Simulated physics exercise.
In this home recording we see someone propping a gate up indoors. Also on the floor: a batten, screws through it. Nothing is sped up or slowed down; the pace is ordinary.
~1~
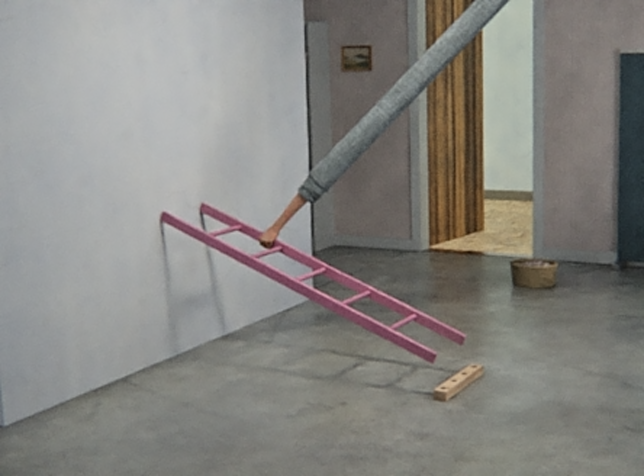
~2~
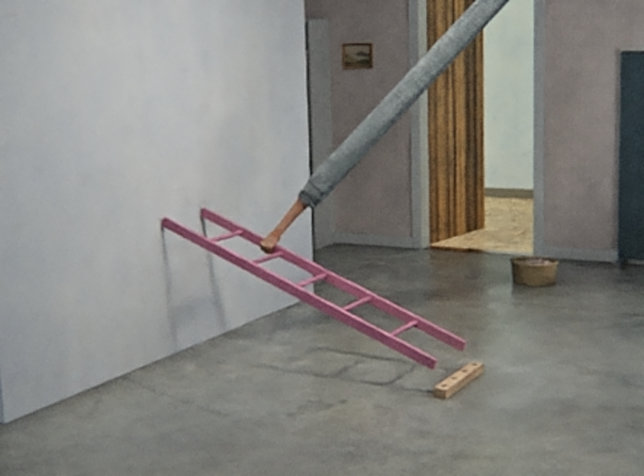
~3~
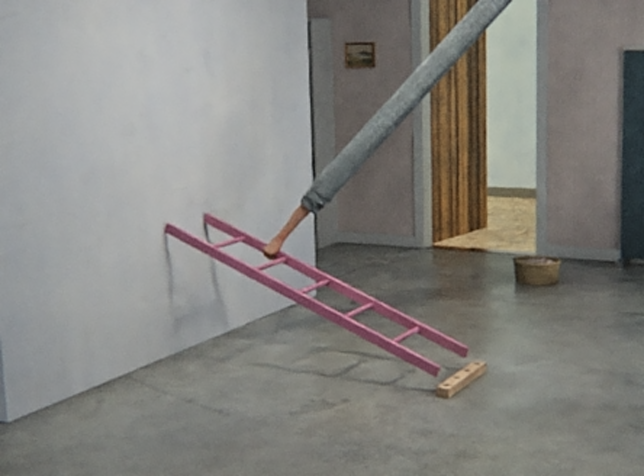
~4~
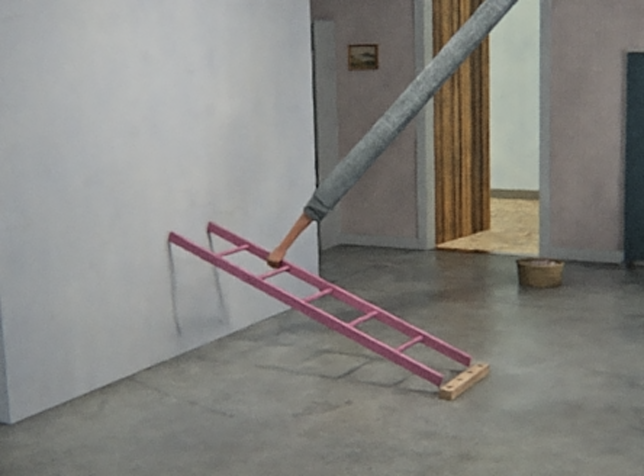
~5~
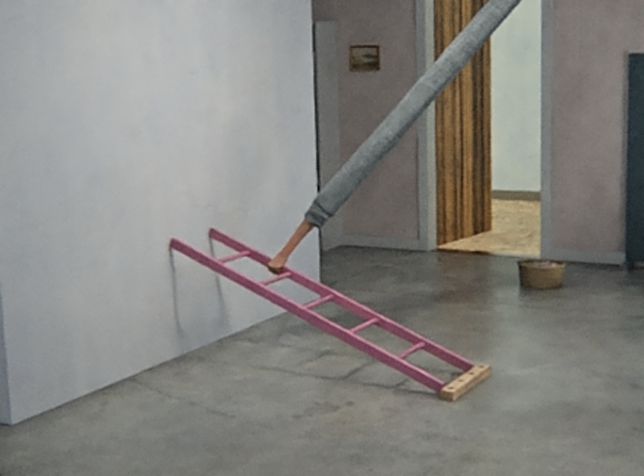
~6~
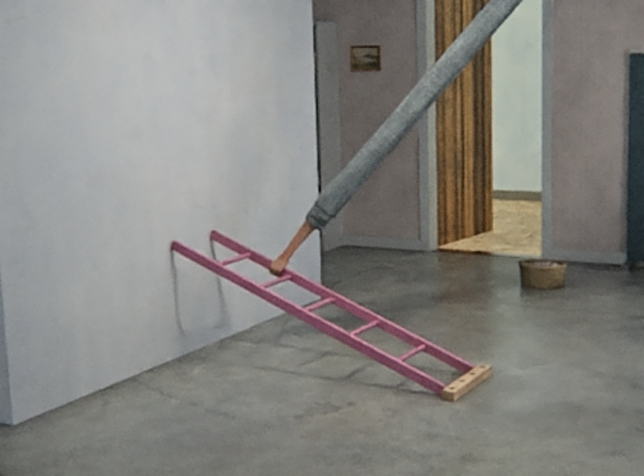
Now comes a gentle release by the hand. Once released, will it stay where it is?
Yes.
Then, 0.10 s later than the last frame, pink gate moving near (318, 308).
Then, 0.60 s later than the last frame, pink gate at rest near (318, 307).
When it is over, the pink gate stays up, near (318, 307).
